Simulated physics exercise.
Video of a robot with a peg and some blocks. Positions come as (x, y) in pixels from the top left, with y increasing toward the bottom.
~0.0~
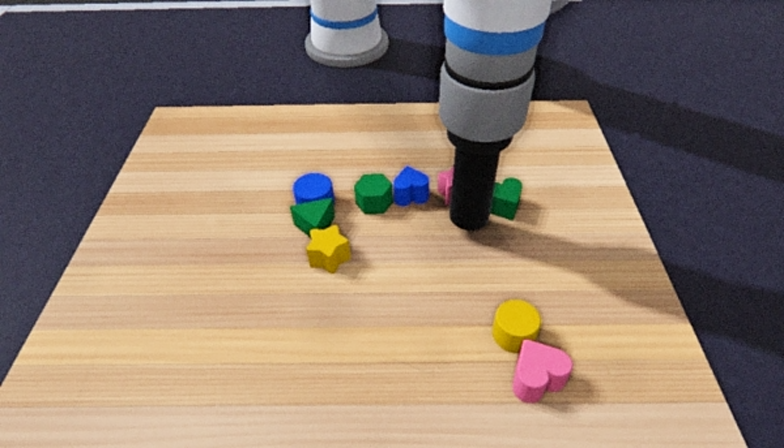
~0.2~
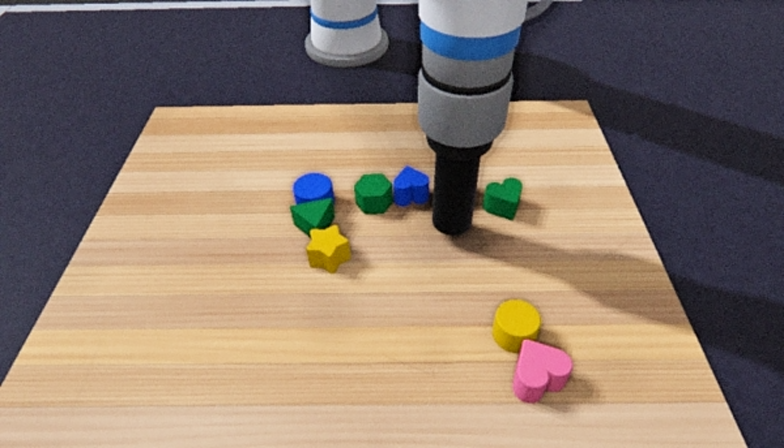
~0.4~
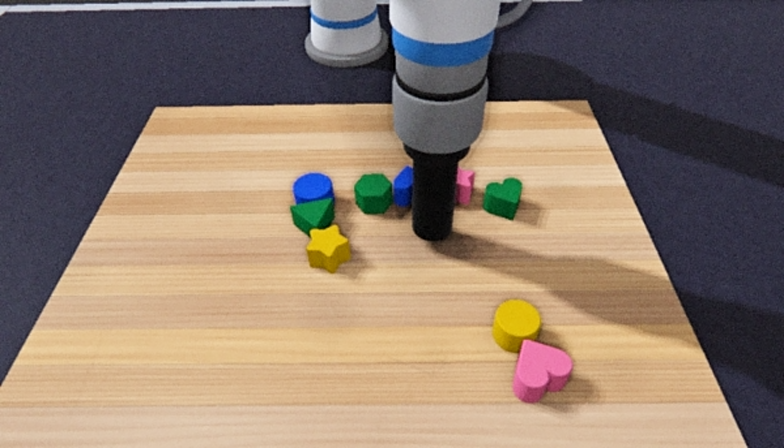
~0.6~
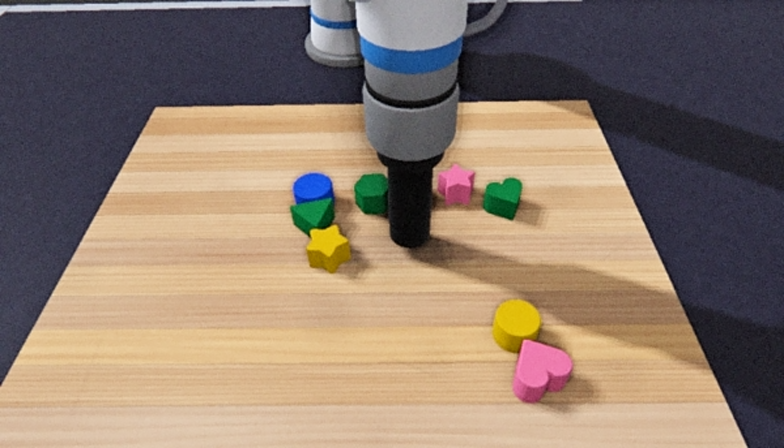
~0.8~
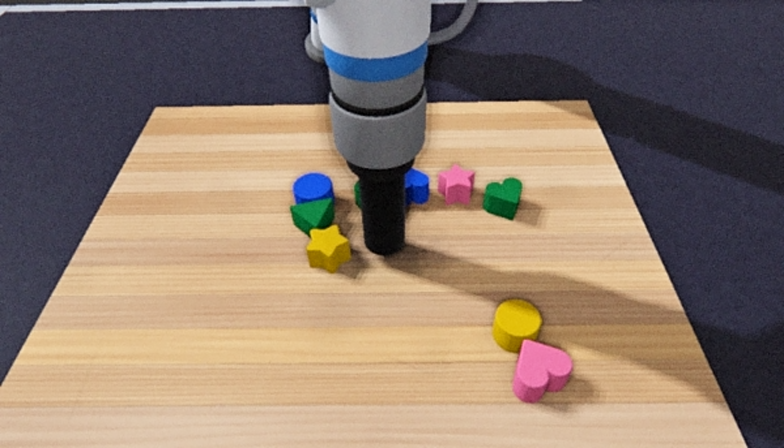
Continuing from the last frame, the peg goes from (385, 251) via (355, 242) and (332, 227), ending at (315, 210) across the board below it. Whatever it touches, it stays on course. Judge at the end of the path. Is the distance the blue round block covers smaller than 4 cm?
It seems so.
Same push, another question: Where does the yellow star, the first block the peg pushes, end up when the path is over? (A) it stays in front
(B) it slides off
Choice B: It slides off.
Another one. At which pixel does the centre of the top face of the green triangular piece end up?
It is at (278, 193).
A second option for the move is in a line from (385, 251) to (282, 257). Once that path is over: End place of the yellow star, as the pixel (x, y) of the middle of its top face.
Roughly at (239, 246).
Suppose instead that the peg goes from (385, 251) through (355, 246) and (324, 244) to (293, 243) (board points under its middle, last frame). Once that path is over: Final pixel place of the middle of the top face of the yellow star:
Around (268, 250).
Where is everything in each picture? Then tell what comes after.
The first frame shows peg tip (469, 217); block tops, blue round block (312, 185); green triangular piece (313, 210); yellow star (326, 239); green hexagon (373, 184).
The second frame shows peg (452, 222); blocks unchanged.
The third frame shows peg (432, 227); blocks unchanged.
The fourth frame shows peg (410, 233); blocks unchanged.
The fifth frame shows peg (385, 241); blue round block (312, 185); green triangular piece (313, 210); yellow star (326, 239); green hexagon hidden.
On the path given first. One third of the way, peg (353, 231); yellow star (321, 240).
Two thirds of the way, peg (329, 216); blue round block (308, 178); green triangular piece (298, 202); yellow star (315, 240), turned 25° anticlockwise.
At the end, peg (313, 199); blue round block (300, 168); green triangular piece (278, 193); yellow star (315, 240), turned 25° anticlockwise; green hexagon in place.
